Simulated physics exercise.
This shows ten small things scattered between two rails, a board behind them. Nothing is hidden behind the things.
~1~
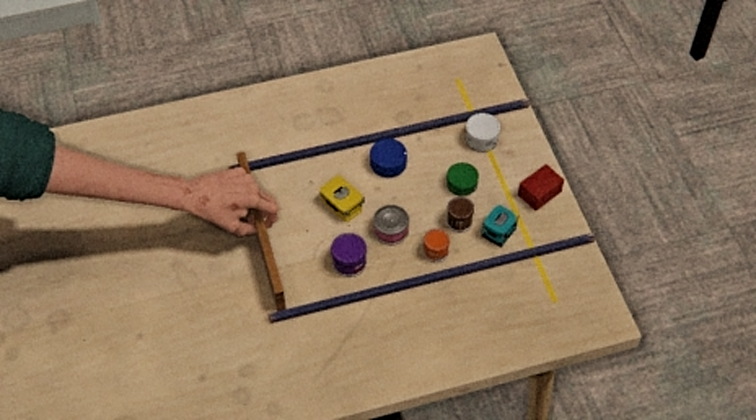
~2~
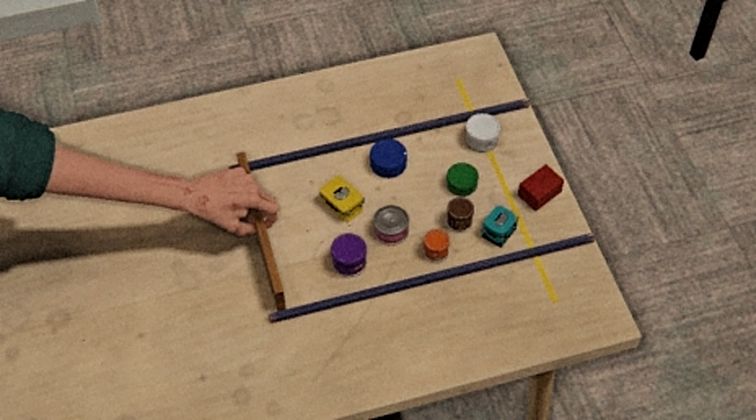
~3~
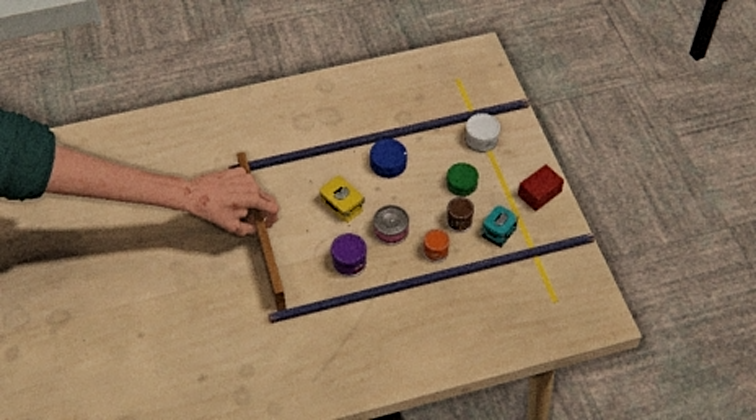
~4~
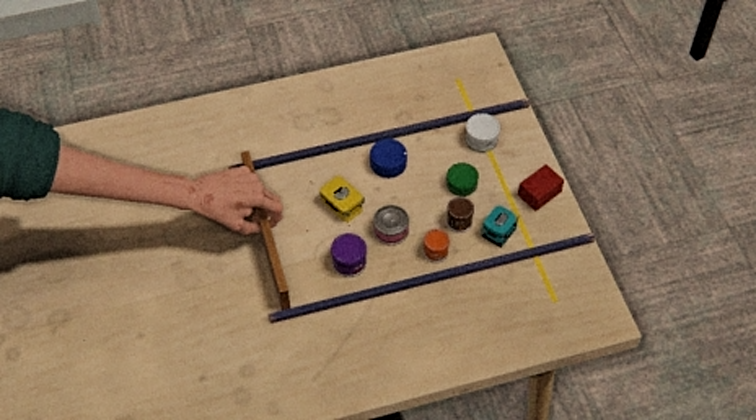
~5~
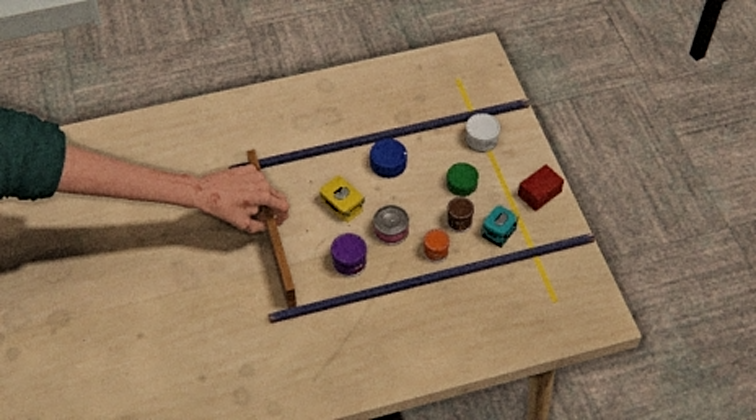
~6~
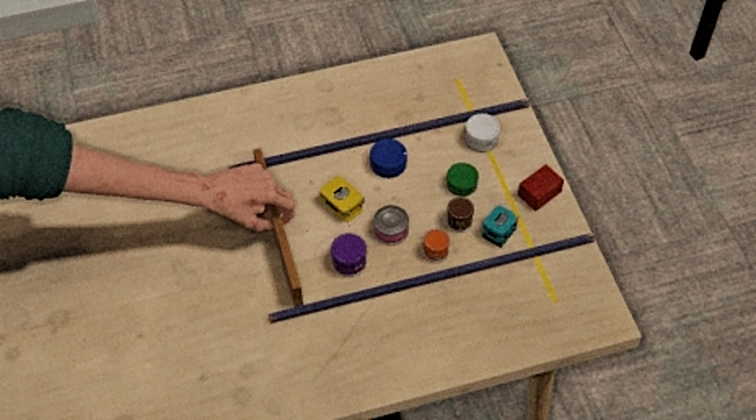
The footage shows small colourful containers and blocks scattered between two dark rails on a wooden table, while a hand holds a wooden board at the left, then slides it slightly rightward as the objects stay still.
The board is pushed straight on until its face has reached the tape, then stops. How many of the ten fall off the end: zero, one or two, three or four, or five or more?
In the end the number that fall off is one or two.
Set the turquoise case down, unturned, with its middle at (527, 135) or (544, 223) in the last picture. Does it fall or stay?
Place by place, it does not fall; does not fall.
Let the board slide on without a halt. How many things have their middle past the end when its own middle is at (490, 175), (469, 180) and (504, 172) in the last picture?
Past the end: 0, 0 and 1.
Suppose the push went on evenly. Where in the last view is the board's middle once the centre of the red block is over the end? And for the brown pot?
For the red block at (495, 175), for the brown pot at (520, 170).
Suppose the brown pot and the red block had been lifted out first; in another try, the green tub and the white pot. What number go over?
0 in the first case, 1 in the second.
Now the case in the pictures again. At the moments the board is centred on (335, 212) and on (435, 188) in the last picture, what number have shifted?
By then 2, and 8.
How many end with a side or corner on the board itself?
That makes 4.
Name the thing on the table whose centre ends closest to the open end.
It is the white pot.
Early on, none off yet; red block at rest near (541, 188); white pot at rest near (482, 133); turquoise case at rest near (500, 226).
Finally, the number that fall off is one or two; lost, red block.
